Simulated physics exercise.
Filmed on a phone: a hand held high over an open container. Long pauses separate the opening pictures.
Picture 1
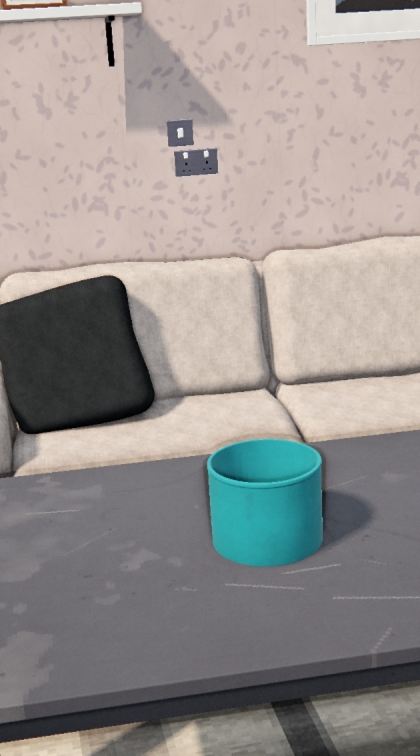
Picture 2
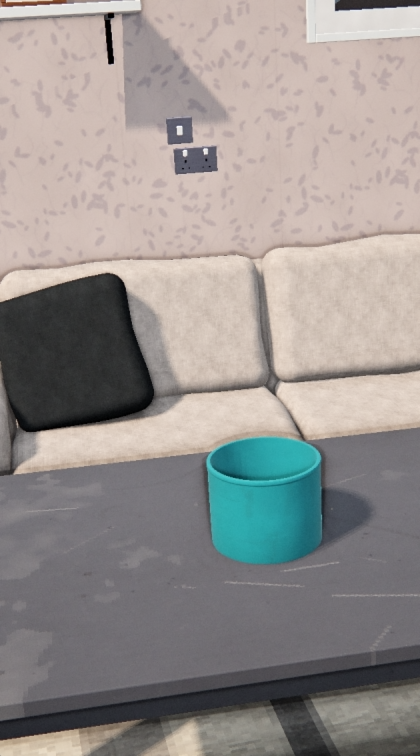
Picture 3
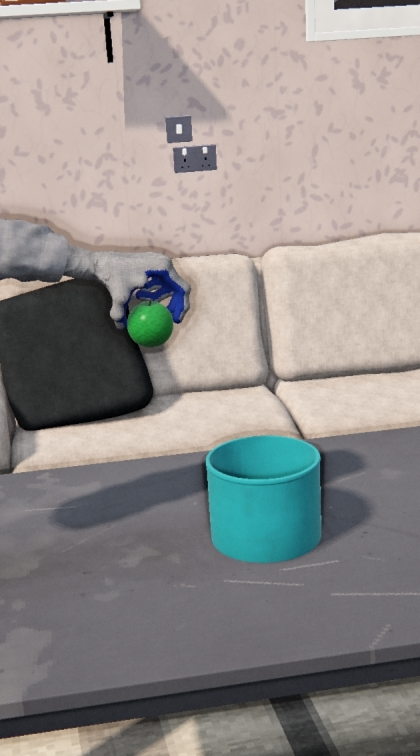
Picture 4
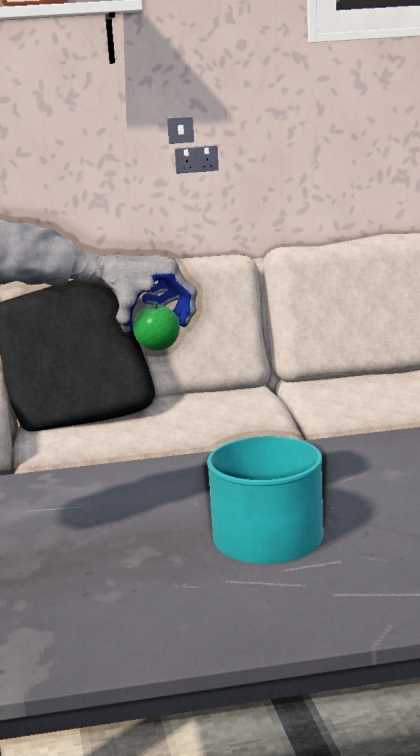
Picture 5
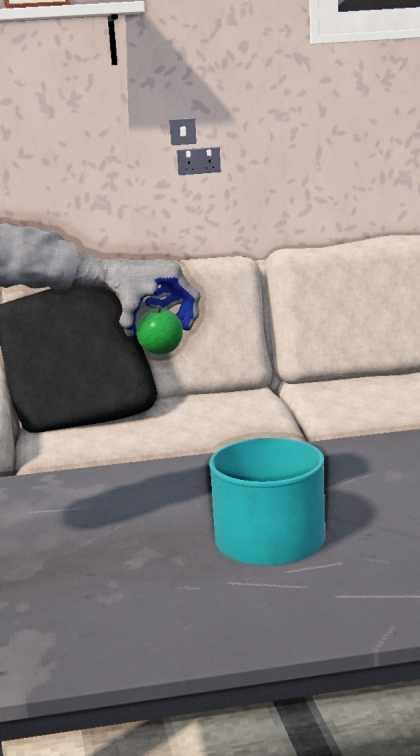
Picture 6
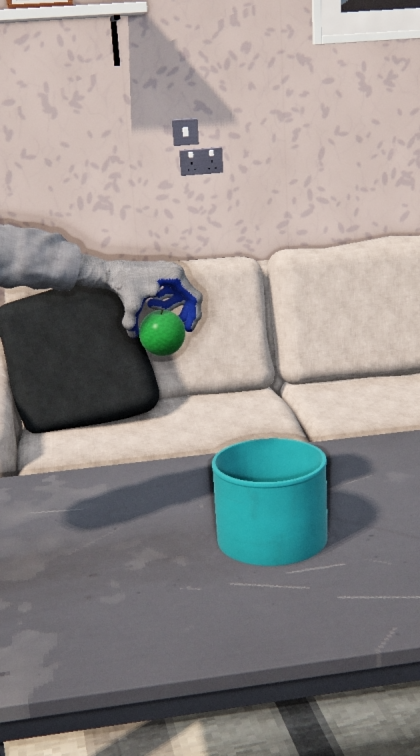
A grey arm with a blue hand appeared from the left, holding a green apple above a dark table with a teal container, then edged very slightly to the right, still gripping it.
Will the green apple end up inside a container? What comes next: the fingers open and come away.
It fails to get in.
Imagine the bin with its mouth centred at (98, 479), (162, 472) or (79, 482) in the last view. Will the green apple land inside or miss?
On the first try it falls outside, on the second it lands in it, on the third it falls outside.
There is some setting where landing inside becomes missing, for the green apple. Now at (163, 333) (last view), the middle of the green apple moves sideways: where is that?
I'd say it's on the brink close to (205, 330).
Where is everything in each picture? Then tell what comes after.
The first frame shows bin (266, 500).
The second frame shows bin (265, 498).
The third frame shows still on the way; green apple (150, 324); bin (265, 497).
The fourth frame shows still on the way; green apple (157, 328); bin (266, 498).
The fifth frame shows still on the way; green apple (160, 332); bin (268, 499).
The sixth frame shows in place, still held; green apple (163, 333); bin (271, 500).
Then, 0.16 s on from there, green apple displaced about its own width near (166, 378).
Then, 0.22 s on from there, green apple on its way down near (170, 433).
Then, 0.30 s on from there, green apple on its way down near (178, 533).
In the end, the green apple falls beside it, near (178, 532).
